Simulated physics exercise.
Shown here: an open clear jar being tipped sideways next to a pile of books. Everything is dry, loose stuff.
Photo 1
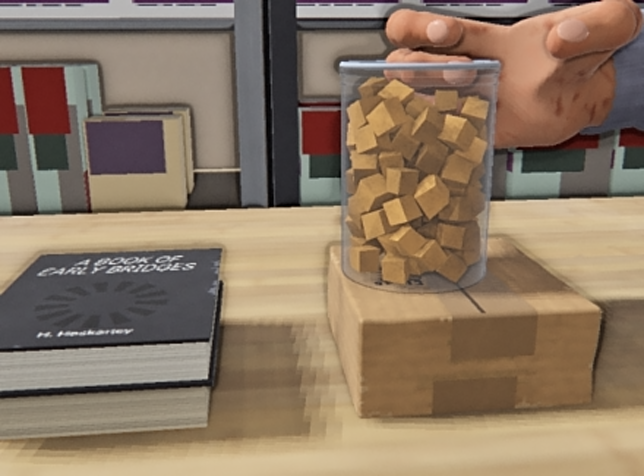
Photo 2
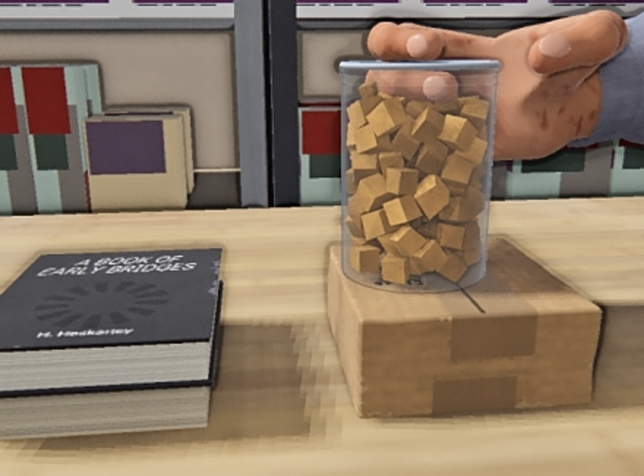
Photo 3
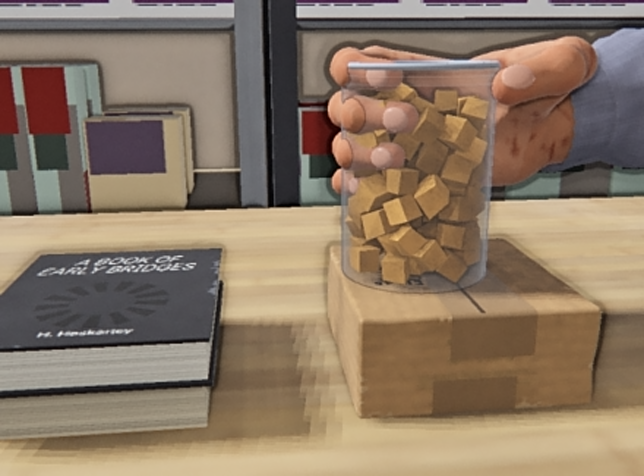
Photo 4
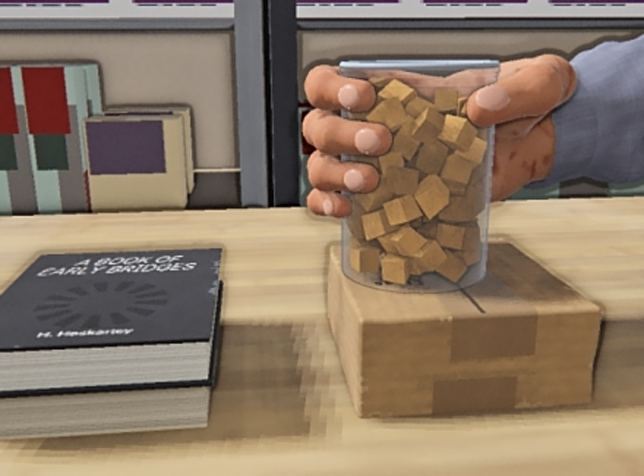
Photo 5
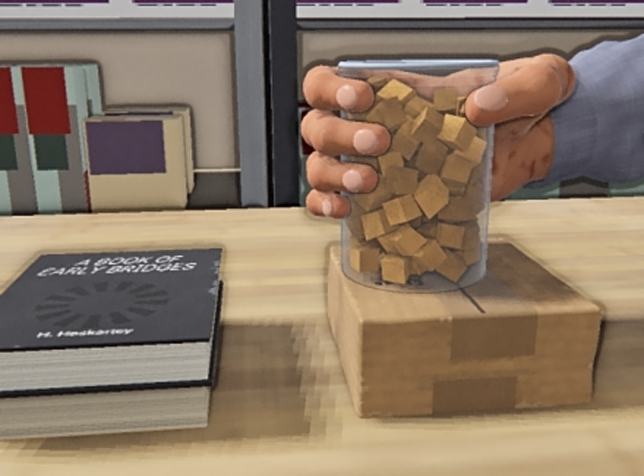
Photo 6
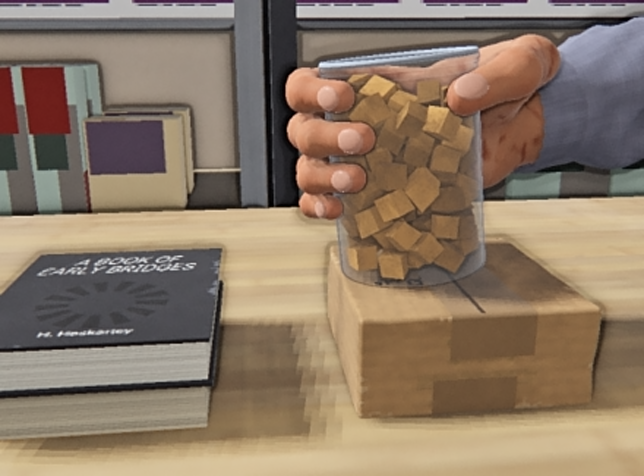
On a wooden surface, a hand grips a jar of croutons and tilts it slightly left.
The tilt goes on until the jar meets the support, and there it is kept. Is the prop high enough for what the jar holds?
It overflows.
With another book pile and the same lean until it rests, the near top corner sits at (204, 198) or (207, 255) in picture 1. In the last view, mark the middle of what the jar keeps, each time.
(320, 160), then (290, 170).
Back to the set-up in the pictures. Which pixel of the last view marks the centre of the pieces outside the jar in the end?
Roughly at (49, 283).
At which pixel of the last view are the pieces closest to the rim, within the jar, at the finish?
Around (136, 259).
Then, 0.32 s later than the last frame, the jar leans 29°; everything is still inside.
Then, 0.73 s later than the last frame, the jar leans 60°; everything is still inside.
Then, 1.17 s later than the last frame, the jar leans 90°; a stray few of the croutons out of it.
When it is over, the jar rests on the book pile at 92°; a small part of the croutons out of it.
